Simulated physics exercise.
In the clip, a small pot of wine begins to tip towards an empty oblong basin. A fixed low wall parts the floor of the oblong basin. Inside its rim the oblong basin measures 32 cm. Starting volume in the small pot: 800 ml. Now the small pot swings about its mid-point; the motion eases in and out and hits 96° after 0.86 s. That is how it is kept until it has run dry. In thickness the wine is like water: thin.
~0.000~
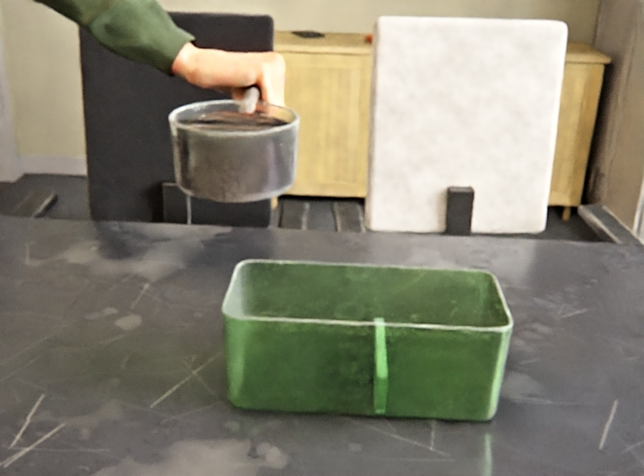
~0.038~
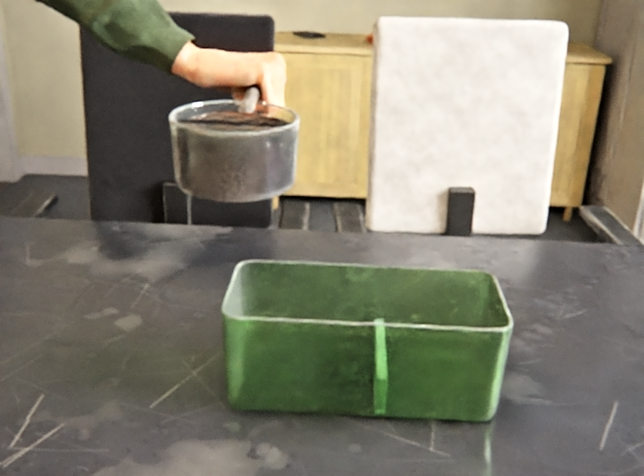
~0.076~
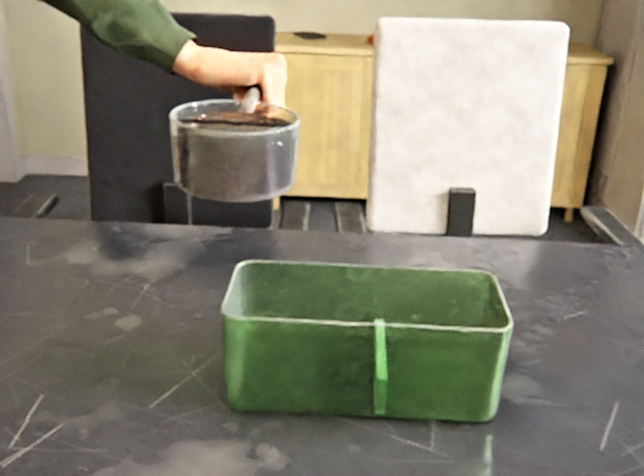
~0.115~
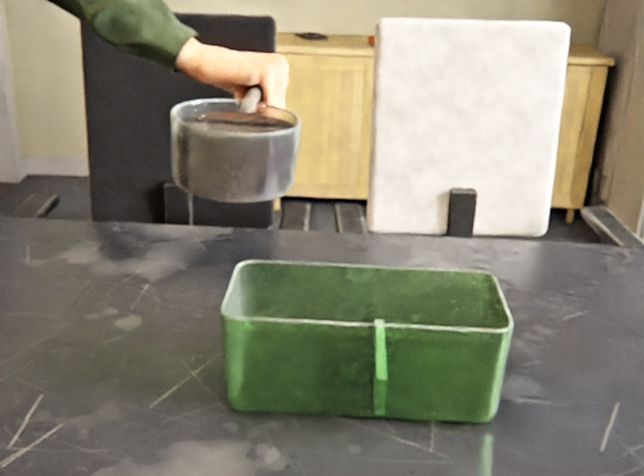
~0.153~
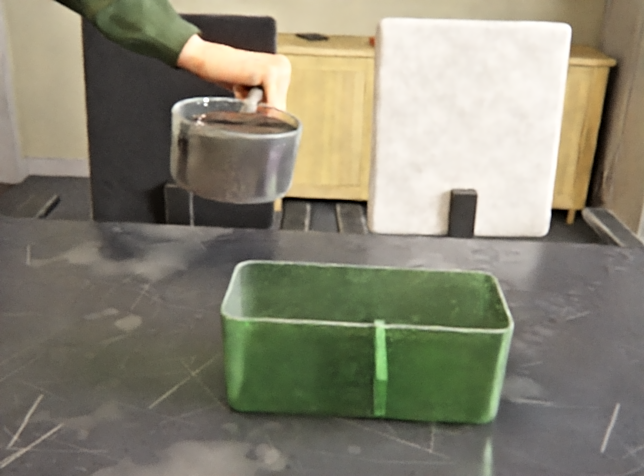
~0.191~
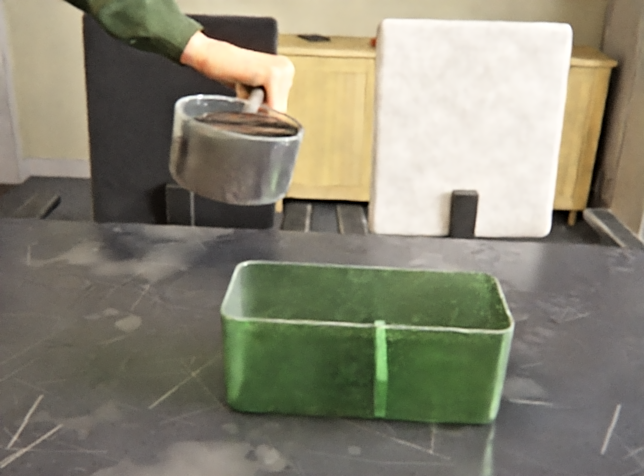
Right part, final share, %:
16 %.
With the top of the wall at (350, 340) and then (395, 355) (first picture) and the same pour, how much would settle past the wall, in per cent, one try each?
60 then 10 %.
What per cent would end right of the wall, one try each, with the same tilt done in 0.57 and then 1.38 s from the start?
Near 10 in a hundred on the first go and near 25 in a hundred on the second.
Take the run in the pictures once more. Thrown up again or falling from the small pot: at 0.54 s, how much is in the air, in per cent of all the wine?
Around 34 in a hundred.
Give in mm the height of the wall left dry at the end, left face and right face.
Measured: Left around 20 mm, right around 42 mm.
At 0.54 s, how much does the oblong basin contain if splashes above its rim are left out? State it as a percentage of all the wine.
The basin holds roughly 7 in a hundred parts at that moment.
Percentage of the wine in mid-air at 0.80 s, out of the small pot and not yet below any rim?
Estimate: About 16 in a hundred.
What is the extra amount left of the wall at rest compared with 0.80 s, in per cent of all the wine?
Some 26 per cent.
Then, 0.54 s in, the tilt is 67° and 60 per cent is still to pour, 7 is left of the wall and 0 right of it.
Then, 0.80 s in, the tilt is 95° and 14 per cent is still to pour, 55 is left of the wall and 15 right of it.
Then, 1.07 s in, the tilt is 96° and 3 per cent is still to pour, 75 is left of the wall and 16 right of it.
Then, 1.36 s in, the tilt is 96° and 0 per cent is still to pour, 80 is left of the wall and 16 right of it.
Finally, 81 per cent lies left of the wall, 16 right of it and 3 outside.
